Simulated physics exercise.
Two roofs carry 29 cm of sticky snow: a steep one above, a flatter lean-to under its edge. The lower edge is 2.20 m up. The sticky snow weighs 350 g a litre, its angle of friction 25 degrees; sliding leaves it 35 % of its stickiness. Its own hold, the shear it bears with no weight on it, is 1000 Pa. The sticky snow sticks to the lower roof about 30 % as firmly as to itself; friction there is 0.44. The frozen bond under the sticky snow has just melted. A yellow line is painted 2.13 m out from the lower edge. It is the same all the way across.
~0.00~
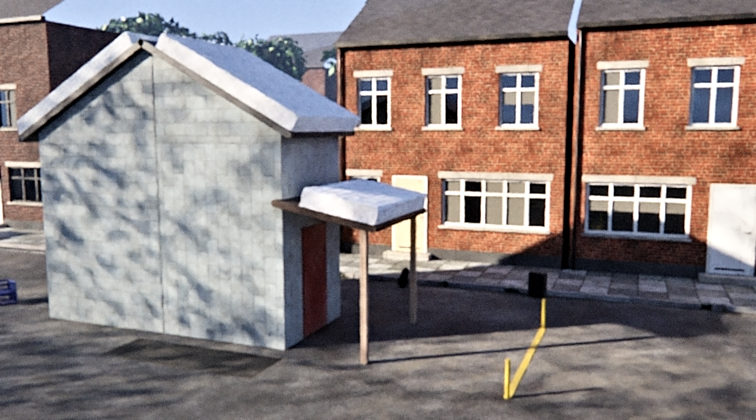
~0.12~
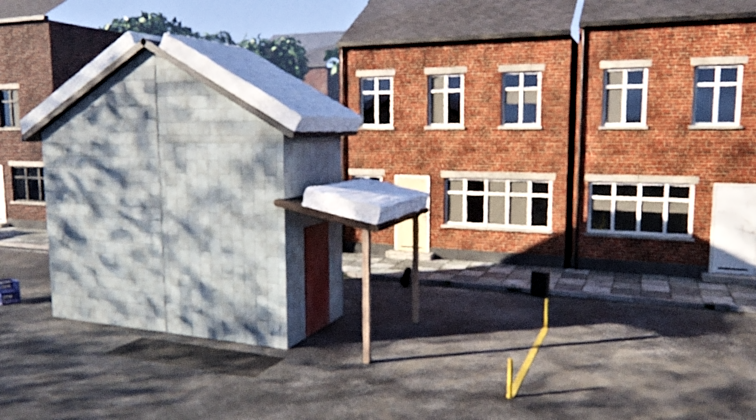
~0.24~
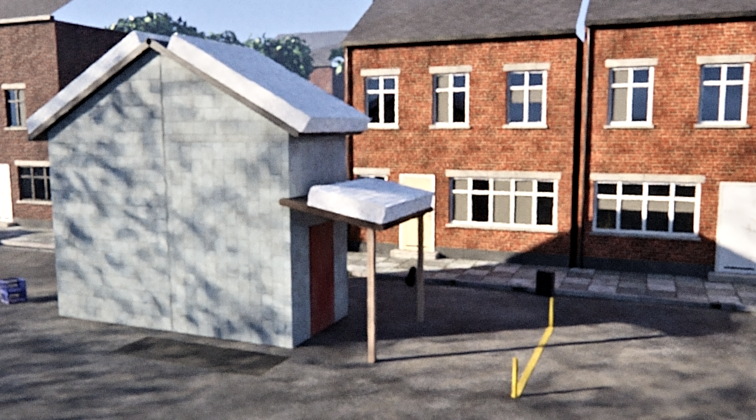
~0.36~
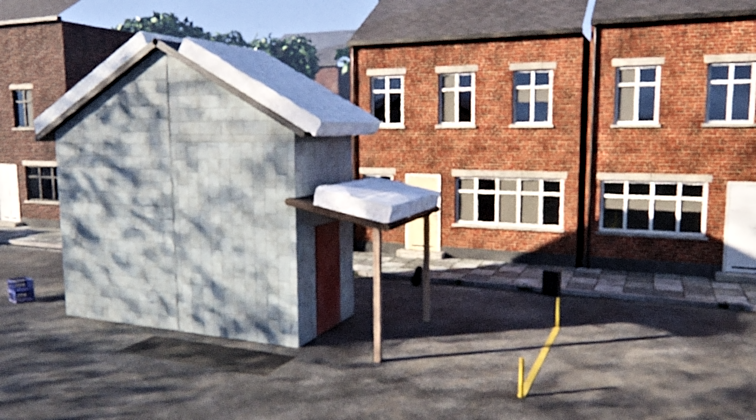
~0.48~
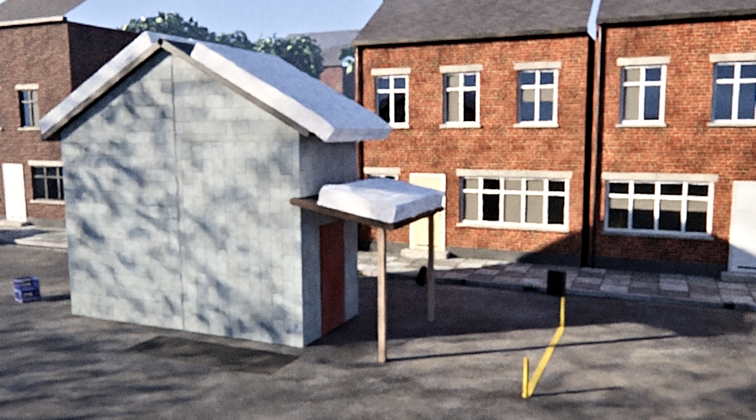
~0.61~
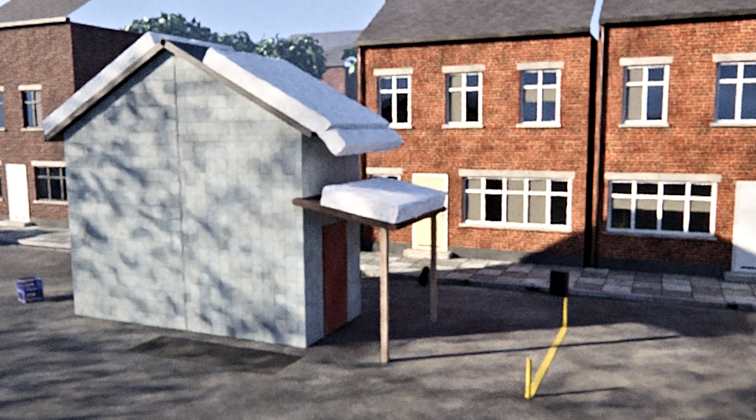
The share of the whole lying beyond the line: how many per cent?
The share of the whole lying beyond the line is near 27 %.
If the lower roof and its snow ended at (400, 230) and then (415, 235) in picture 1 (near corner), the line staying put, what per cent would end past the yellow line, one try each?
In turn about 20 %, 14 %.
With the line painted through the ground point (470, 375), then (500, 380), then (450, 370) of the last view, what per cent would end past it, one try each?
In turn about 55 %, 40 %, 65 %.
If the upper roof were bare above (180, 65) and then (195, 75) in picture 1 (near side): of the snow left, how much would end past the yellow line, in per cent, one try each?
In turn about 20 %, 8 %.
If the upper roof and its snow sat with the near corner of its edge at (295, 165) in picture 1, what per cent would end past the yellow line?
Then about 3 %.
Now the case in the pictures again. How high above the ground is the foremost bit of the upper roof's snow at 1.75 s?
About 0.4 m.
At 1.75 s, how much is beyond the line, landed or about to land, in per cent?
Some 0 per cent.
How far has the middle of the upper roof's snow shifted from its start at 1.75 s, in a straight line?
Some 4.2 m.
After 1.13 s, none is below the lower edge and 0 % is past the line.
After 1.75 s, 41 % is below the lower edge and 0 % is past the line.
After 2.38 s, 74 % is below the lower edge and 25 % is past the line.
After 3.00 s, 74 % is below the lower edge and 27 % is past the line.
After 3.20 s, at the end, 74 % is below the lower edge and 27 % is past the line.
